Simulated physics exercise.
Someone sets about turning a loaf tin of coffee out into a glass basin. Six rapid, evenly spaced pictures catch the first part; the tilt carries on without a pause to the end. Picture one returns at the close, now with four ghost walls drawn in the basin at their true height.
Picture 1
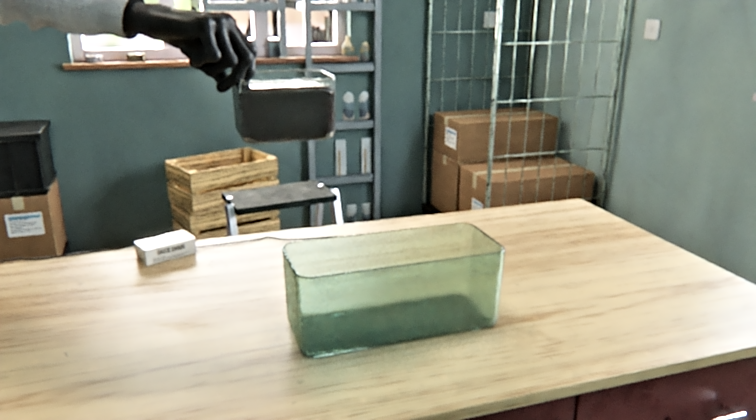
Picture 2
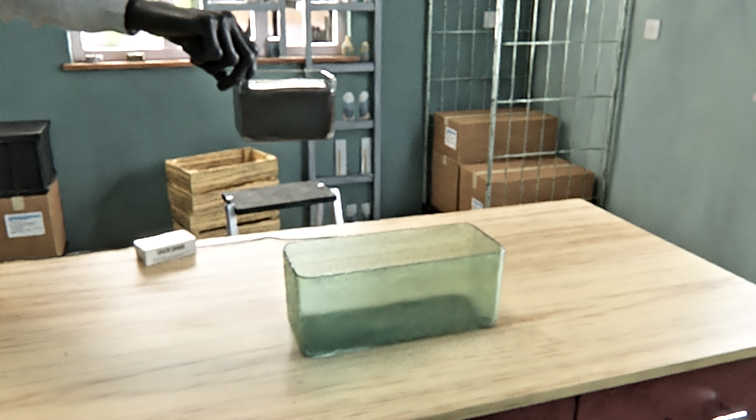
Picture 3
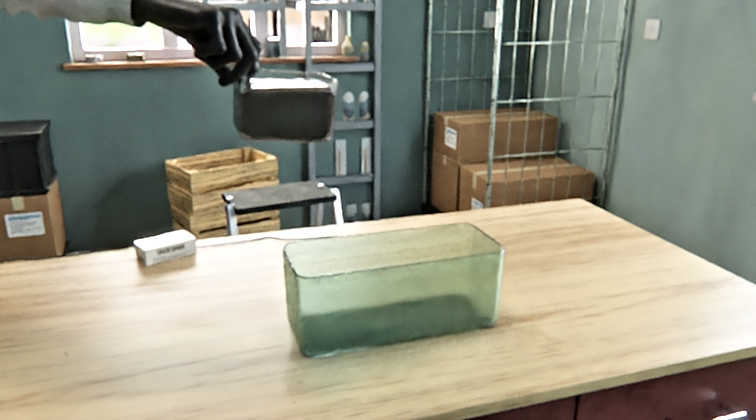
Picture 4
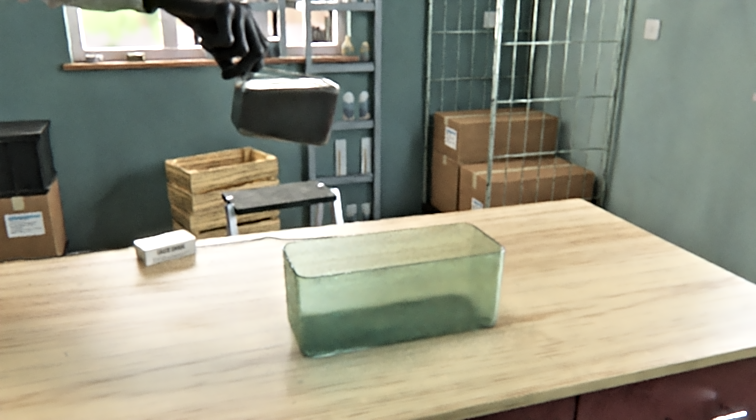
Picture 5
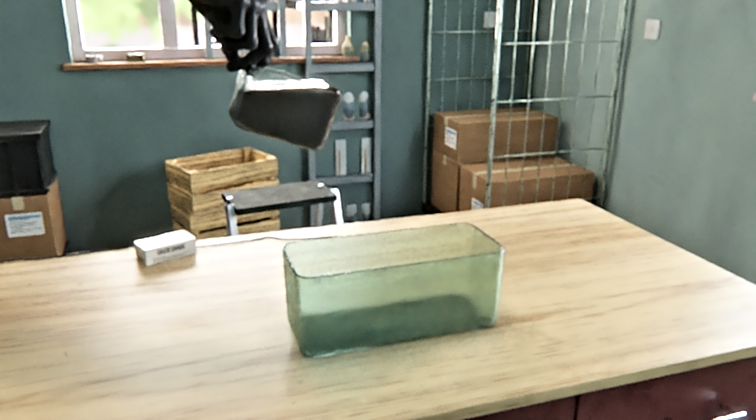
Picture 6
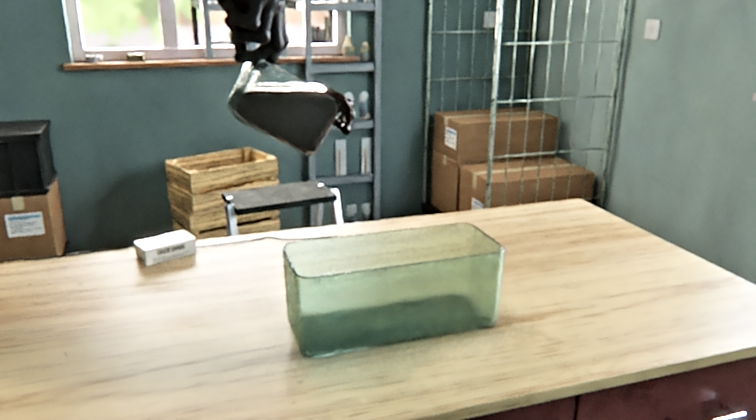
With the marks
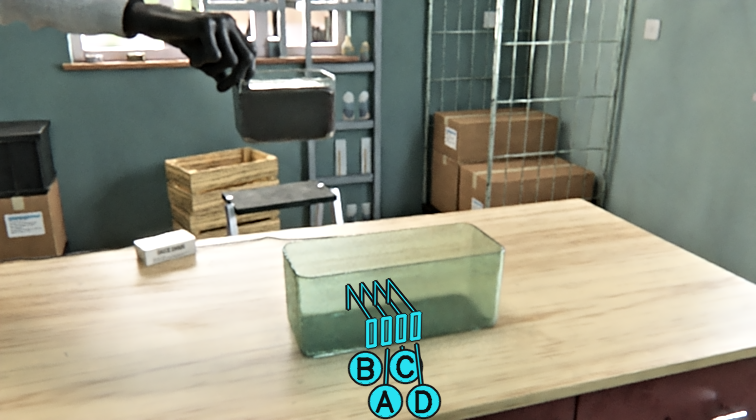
A black-gloved hand tilts a dark loaf tin above a glass basin until coffee crosses its lip.
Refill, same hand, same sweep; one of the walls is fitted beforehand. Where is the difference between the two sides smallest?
D.
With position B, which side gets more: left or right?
More ends on the right.
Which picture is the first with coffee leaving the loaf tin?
In picture 5.
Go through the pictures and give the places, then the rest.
Upright, lip at (326, 73); basin from (300, 356) to (495, 323); nothing has left yet, in the first picture.
Upright, lip at (327, 74); nothing has left yet, in the second picture.
Tipped about 5°, lip at (329, 77); nothing has left yet, in the third picture.
Tipped about 12°, lip at (331, 82); nothing has left yet, in the fourth picture.
Tipped about 20°, lip at (334, 90); coffee is over the lip, down to (334, 90), in the fifth picture.
Tipped about 30°, lip at (335, 99); coffee is over the lip, down to (343, 128), in the sixth picture.
In cyan, A at (387, 349); B at (372, 352); C at (402, 346); D at (416, 344).
If A is chosen, about 27 % ends left of the wall and 71 % right of it.
If B is chosen, about 13 % ends left of the wall and 85 % right of it.
If C is chosen, about 34 % ends left of the wall and 64 % right of it.
If D is chosen, about 52 % ends left of the wall and 47 % right of it.
